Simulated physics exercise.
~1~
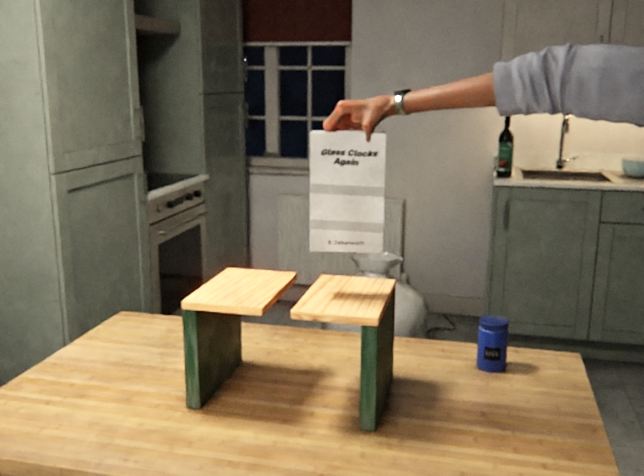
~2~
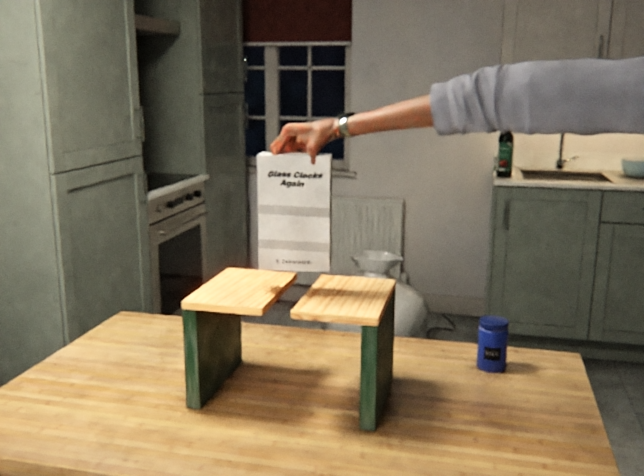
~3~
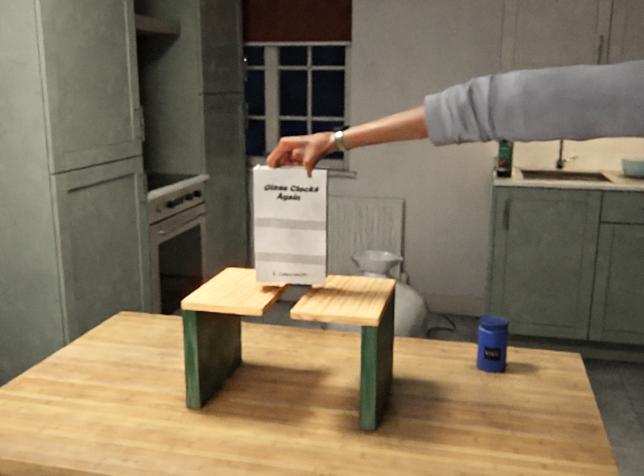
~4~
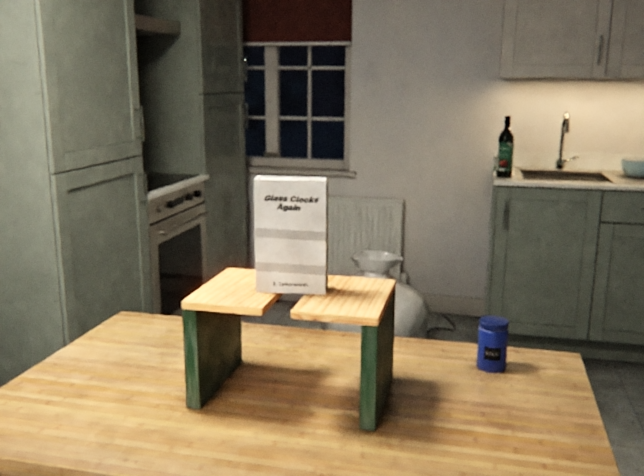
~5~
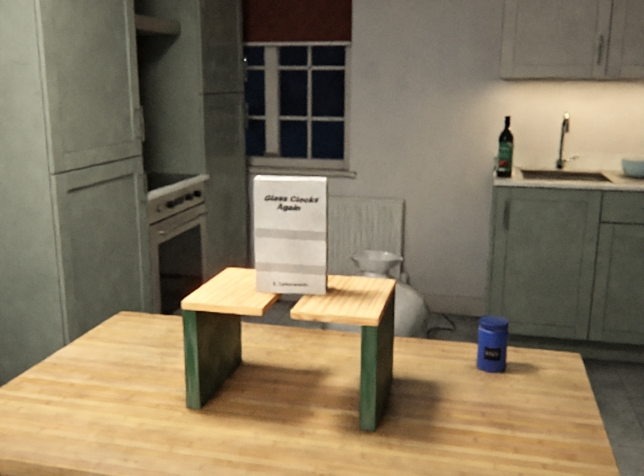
A white book held upright by a hand moves left and down onto a small wooden stand with a gap in its top, beside a blue jar on the table. The hand lets go and withdraws, and the book stays standing across the gap while the jar remains still.
